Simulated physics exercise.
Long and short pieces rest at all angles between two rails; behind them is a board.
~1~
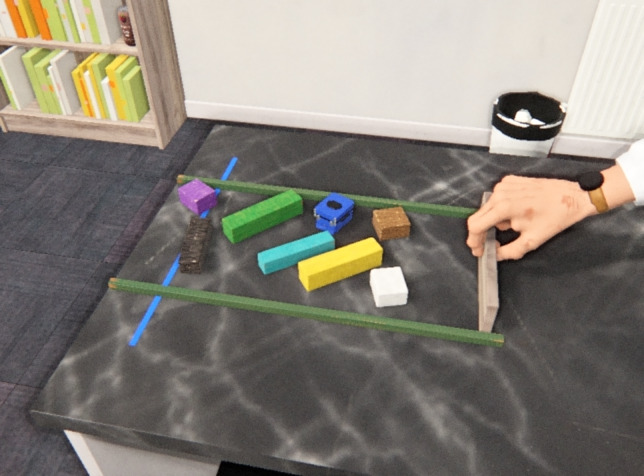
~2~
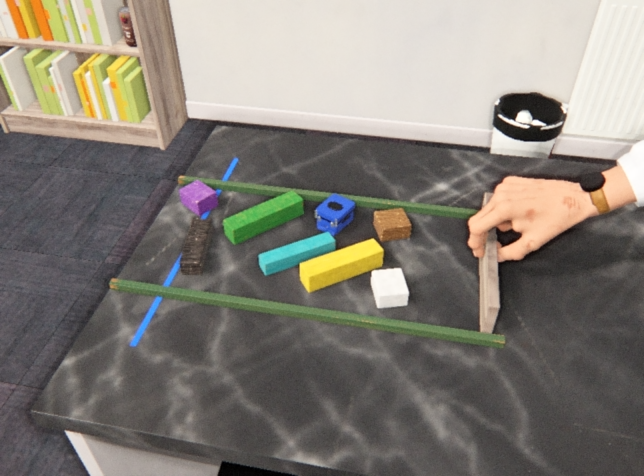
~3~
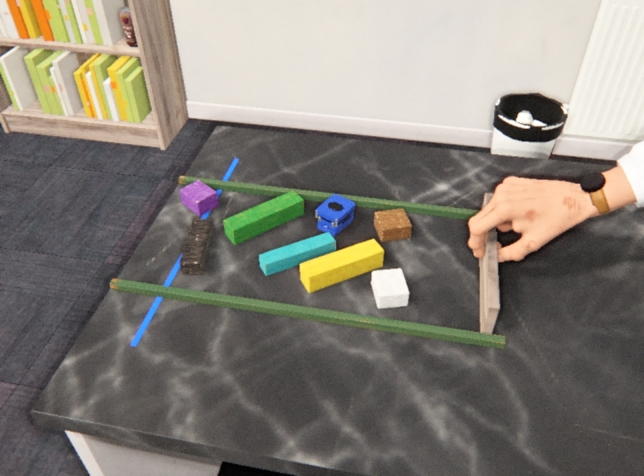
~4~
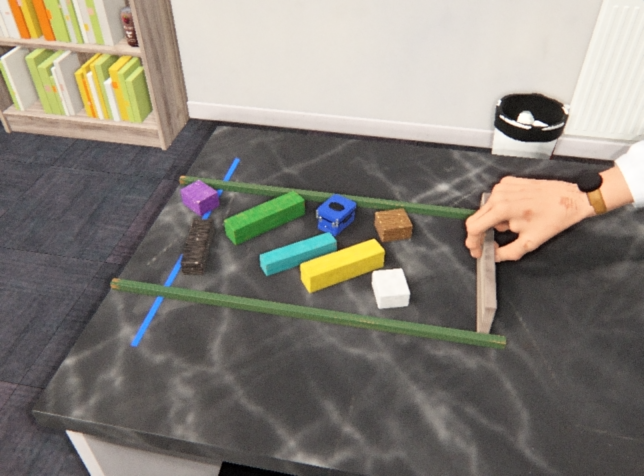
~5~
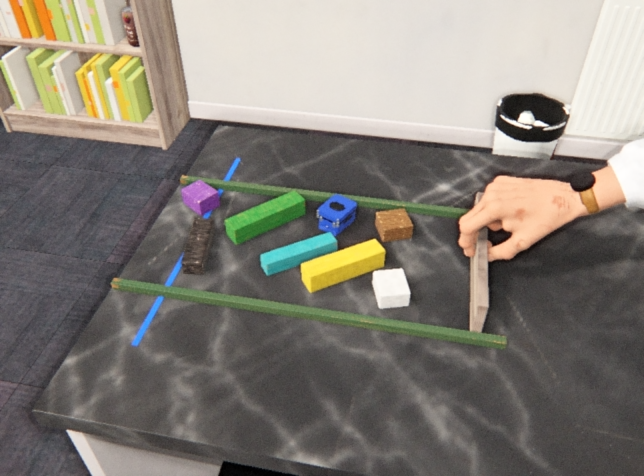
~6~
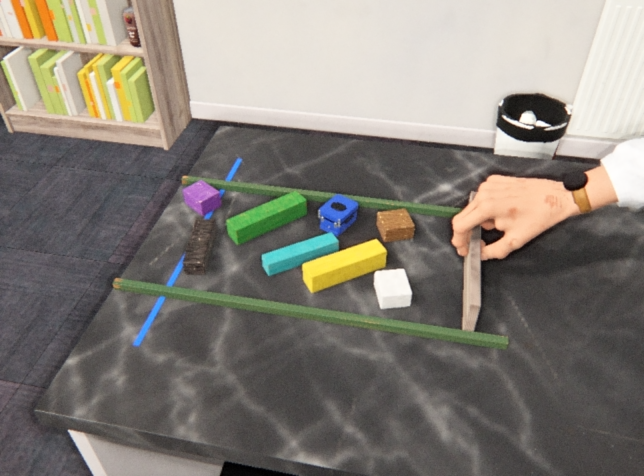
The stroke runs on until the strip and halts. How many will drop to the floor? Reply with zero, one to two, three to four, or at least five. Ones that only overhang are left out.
It comes to three to four.
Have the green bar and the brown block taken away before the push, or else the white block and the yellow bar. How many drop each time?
Falls come to 1 the first time and 2 the other time.
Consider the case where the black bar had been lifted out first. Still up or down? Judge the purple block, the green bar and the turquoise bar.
Result - purple block: Gone; green bar: Gone; turquoise bar: Up.
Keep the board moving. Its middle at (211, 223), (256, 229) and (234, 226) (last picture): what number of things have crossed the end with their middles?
Respectively 3, 0 and 1.
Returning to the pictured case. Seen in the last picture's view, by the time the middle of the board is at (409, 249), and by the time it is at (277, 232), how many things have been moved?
First 2, then 8.
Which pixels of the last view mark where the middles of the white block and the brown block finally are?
Final positions - white block around (168, 256), brown block around (201, 197).
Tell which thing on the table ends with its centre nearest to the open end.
The blue case is the one you want.
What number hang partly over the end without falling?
Answer: 3.
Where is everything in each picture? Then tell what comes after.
The first frame shows purple block (198, 197); black bar (196, 245); green bar (264, 216); board (487, 258); tape (193, 235).
The second frame shows black bar (197, 245); yellow bar (342, 265).
The third frame shows green bar (265, 217); brown block (392, 225).
The fourth frame shows purple block (200, 198); board (486, 259).
The fifth frame shows black bar (199, 245); turquoise bar (300, 253).
The sixth frame shows purple block (202, 198); black bar (200, 245); green bar (268, 217); board (472, 257); tape (197, 235).
Soon after, none off yet; purple block at rest near (202, 198); black bar at rest near (200, 245); green bar at rest near (268, 217).
Then, none off yet; purple block at rest near (200, 198); black bar moved a little near (189, 245); green bar moved a little near (223, 209).
At rest, the number that fall off is three or four; fallen, green bar, black bar and purple block.
